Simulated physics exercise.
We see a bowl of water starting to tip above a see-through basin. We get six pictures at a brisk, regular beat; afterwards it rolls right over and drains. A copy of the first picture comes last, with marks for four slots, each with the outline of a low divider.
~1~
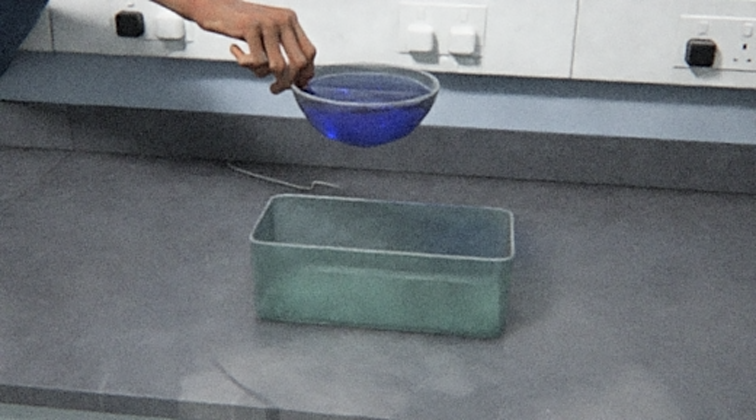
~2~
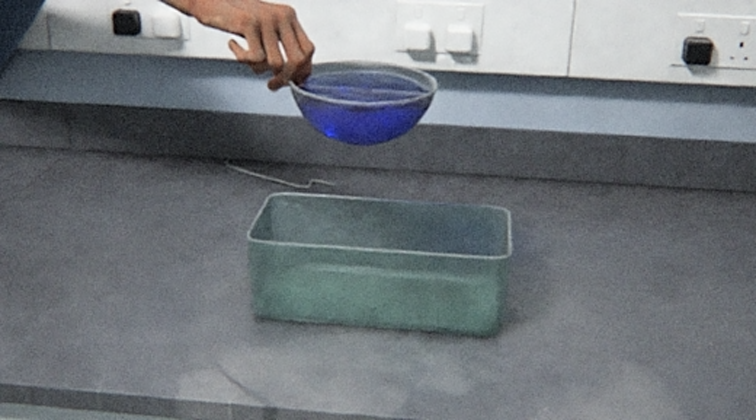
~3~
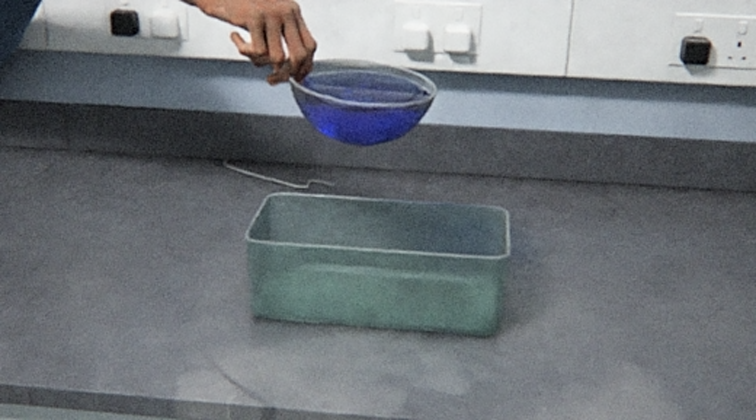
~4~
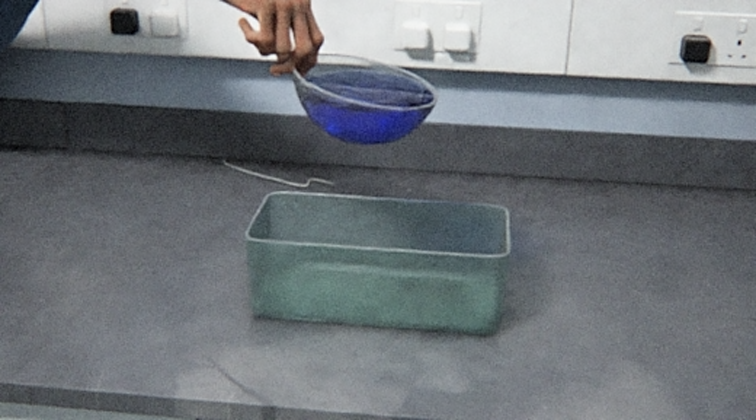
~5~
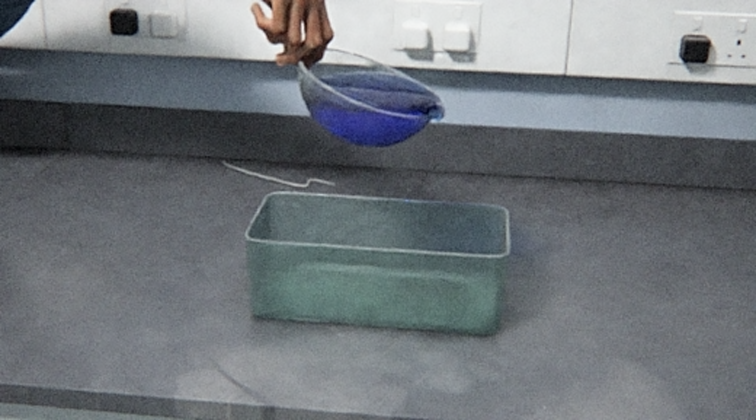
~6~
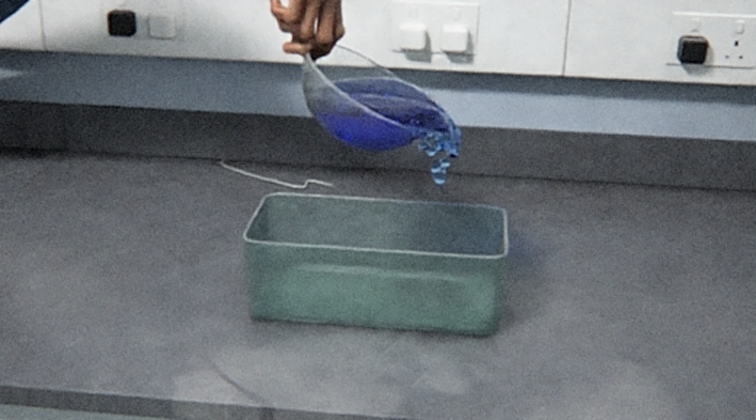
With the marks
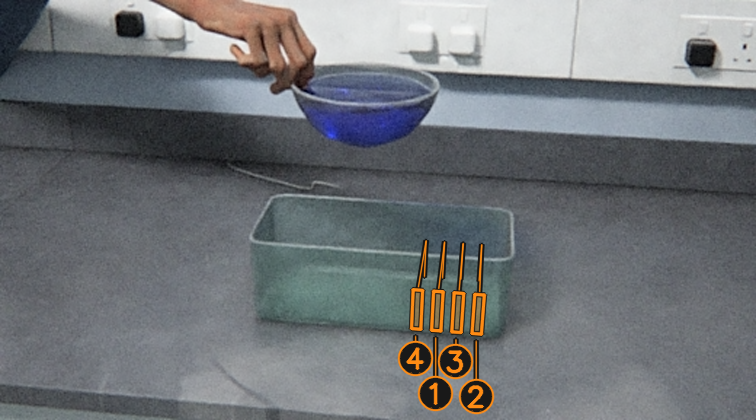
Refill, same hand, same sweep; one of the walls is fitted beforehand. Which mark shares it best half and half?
3.
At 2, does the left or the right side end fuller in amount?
The left one.
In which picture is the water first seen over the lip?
In picture 5.
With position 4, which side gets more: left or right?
The right one.
On the marked copy, 1 at (435, 337); 2 at (476, 340); 3 at (455, 339); 4 at (415, 336).
Choosing 1, about 33 % ends left of the wall and 67 % right of it.
Choosing 2, about 71 % ends left of the wall and 24 % right of it; 5 % is lost outside.
Choosing 3, about 50 % ends left of the wall and 48 % right of it.
Choosing 4, about 20 % ends left of the wall and 77 % right of it; 3 % is lost outside.
